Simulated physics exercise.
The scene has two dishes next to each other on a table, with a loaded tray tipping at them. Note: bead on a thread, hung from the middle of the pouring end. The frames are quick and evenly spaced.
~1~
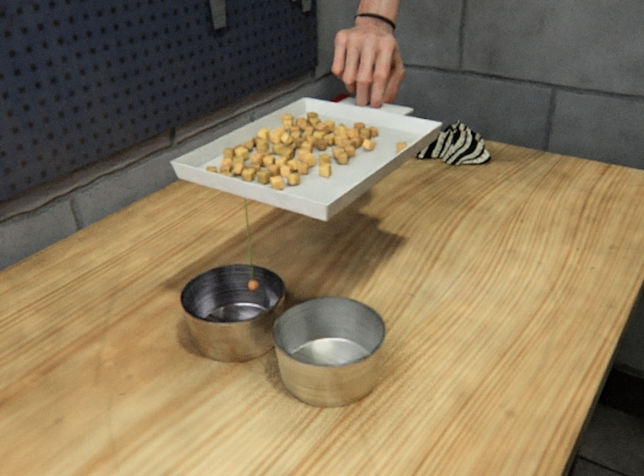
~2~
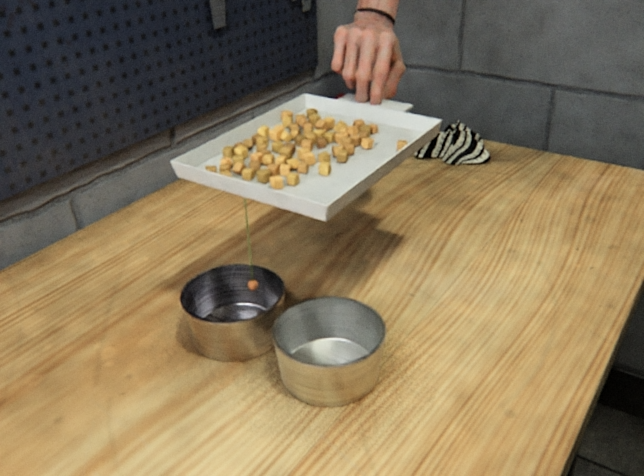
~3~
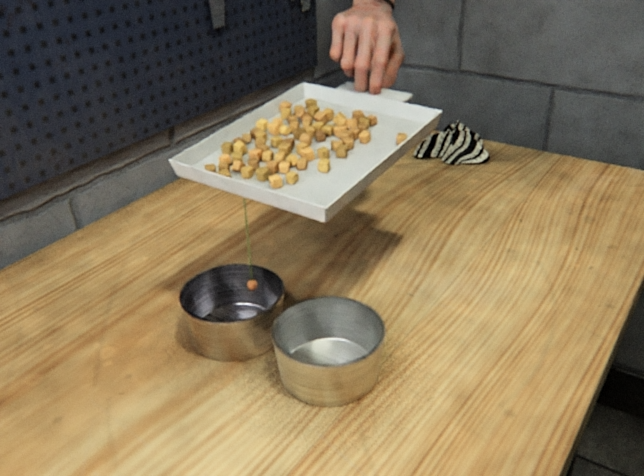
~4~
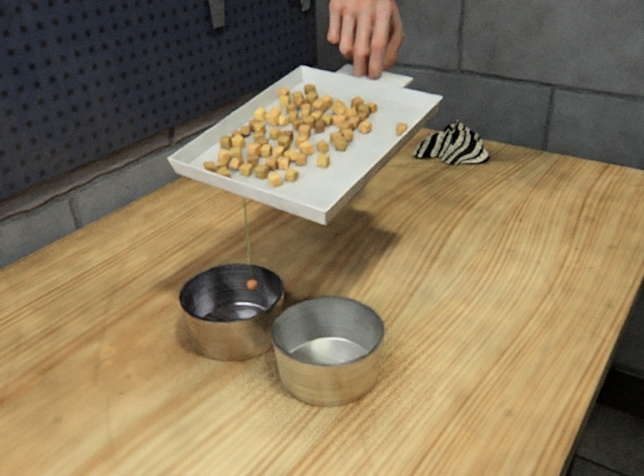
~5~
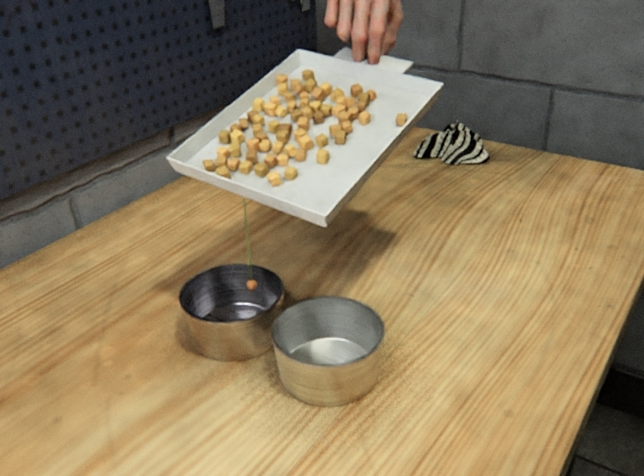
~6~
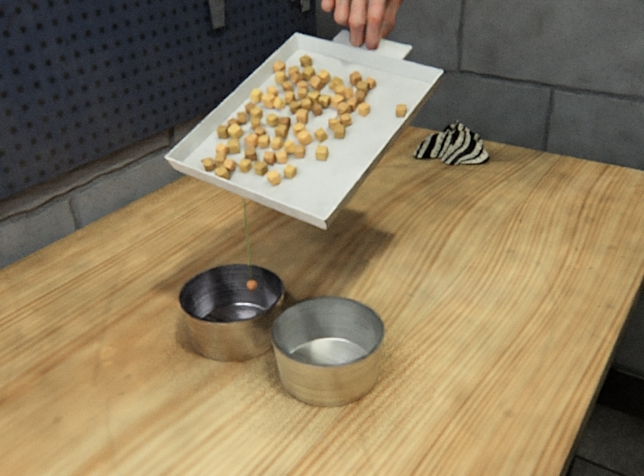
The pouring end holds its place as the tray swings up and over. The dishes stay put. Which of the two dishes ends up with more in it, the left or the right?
It pours more generously into the right dish, it seems.
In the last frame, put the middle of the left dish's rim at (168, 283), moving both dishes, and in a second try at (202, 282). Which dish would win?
Place 1 - the dish at right; place 2 - the dish at right.
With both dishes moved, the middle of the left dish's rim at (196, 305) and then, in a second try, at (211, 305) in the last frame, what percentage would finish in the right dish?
You'd get near 60 per cent and afterwards near 50 per cent.
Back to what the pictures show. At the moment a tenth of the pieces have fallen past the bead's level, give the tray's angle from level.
At about 85°.
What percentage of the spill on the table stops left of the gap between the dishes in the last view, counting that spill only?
It comes to about 90 percent.
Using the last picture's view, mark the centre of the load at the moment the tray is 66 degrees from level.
(271, 173).
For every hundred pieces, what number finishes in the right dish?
It comes to roughly 30 percent of the load.
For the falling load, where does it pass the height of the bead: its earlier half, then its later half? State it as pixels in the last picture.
It passes near (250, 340) first and then near (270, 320).
Shortly afterwards, tray tipped steeply; all but a few on the tray; a little in the air.
Next, tray tipped past a quarter turn; the bulk on the tray; only a few in the right dish; a little outside both; only a few in the air.
Some moments later, tray tipped past a quarter turn; near a quarter in the right dish; near two thirds outside both.
In the end, tray tipped past a quarter turn; near a quarter in the right dish; none at all in the left dish; near two thirds outside both.
